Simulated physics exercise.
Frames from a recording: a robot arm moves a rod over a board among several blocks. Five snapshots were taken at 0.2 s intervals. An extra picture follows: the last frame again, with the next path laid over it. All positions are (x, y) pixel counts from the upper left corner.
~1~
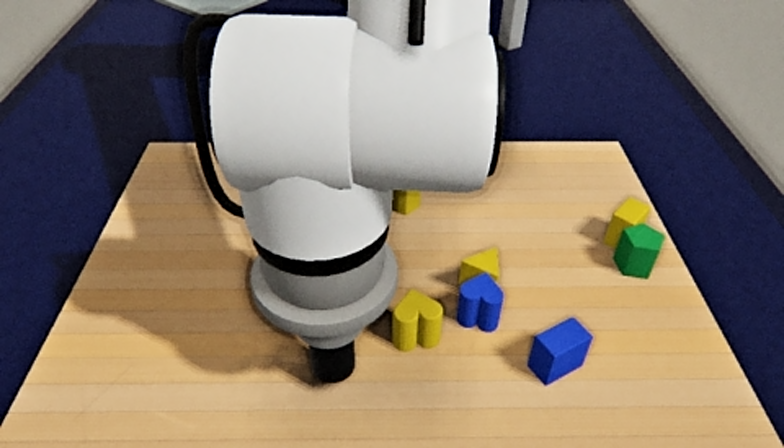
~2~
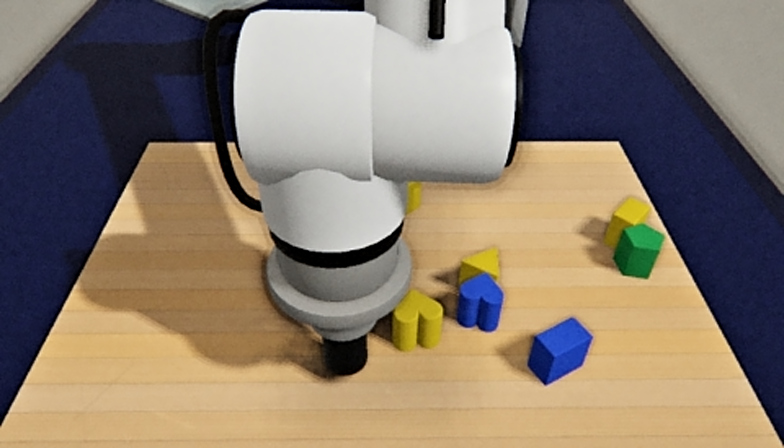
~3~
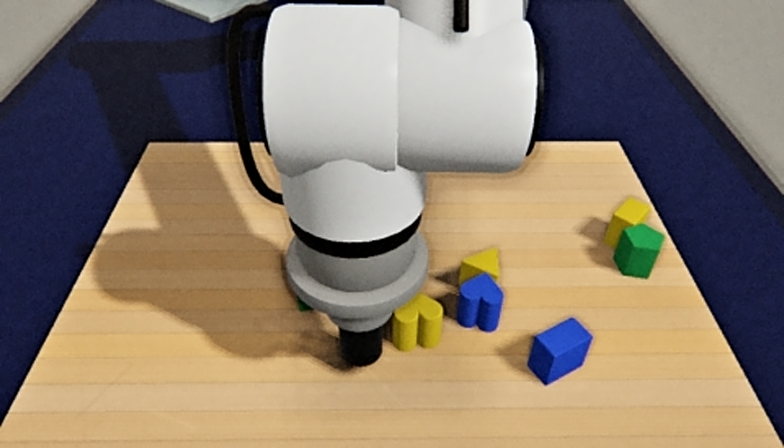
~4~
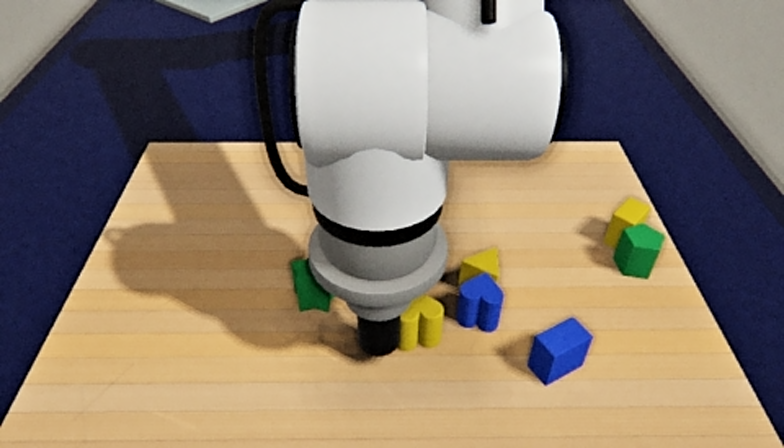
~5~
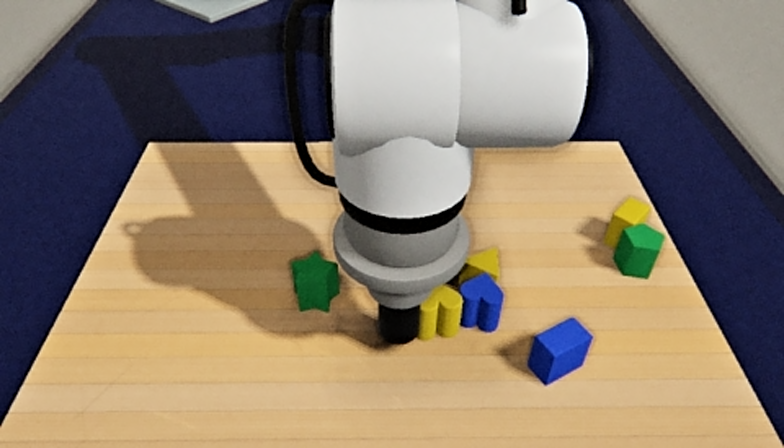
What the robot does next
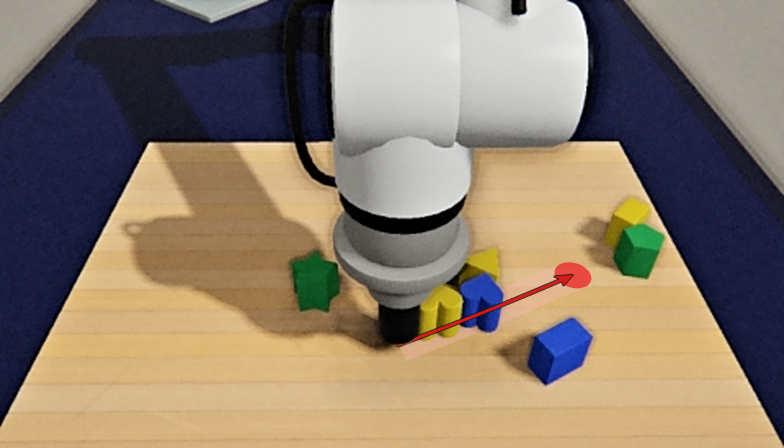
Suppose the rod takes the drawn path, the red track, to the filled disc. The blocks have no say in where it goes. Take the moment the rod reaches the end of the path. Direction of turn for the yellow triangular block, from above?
It spins anti-clockwise.
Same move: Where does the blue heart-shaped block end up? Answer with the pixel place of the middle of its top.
My estimate: (623, 255).
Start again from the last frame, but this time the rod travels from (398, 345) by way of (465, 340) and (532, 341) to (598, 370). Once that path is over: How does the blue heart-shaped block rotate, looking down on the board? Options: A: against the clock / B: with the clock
The correct letter is B.
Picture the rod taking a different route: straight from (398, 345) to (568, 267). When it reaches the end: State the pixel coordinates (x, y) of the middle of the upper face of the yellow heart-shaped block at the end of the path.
At the end it should sit near (546, 220).
Drawn move, from (398, 345) directly to (573, 275).
The first path, step by step. One third of the way, rod at (464, 305); yellow heart-shaped block at (488, 265), turned 40° anticlockwise; blue heart-shaped block at (522, 274), turned 100° clockwise; yellow triangular block at (497, 244), turned 30° anticlockwise.
Two thirds of the way, rod at (524, 281); yellow heart-shaped block at (523, 240), turned 95° anticlockwise; blue heart-shaped block at (566, 262), turned 120° clockwise; yellow triangular block at (500, 224), turned 80° anticlockwise.
At the end, rod at (578, 259); yellow heart-shaped block at (536, 233), turned 155° anticlockwise; blue heart-shaped block at (623, 255), turned 175° clockwise; yellow triangular block at (500, 223), turned 85° anticlockwise; green pentagonal block still.
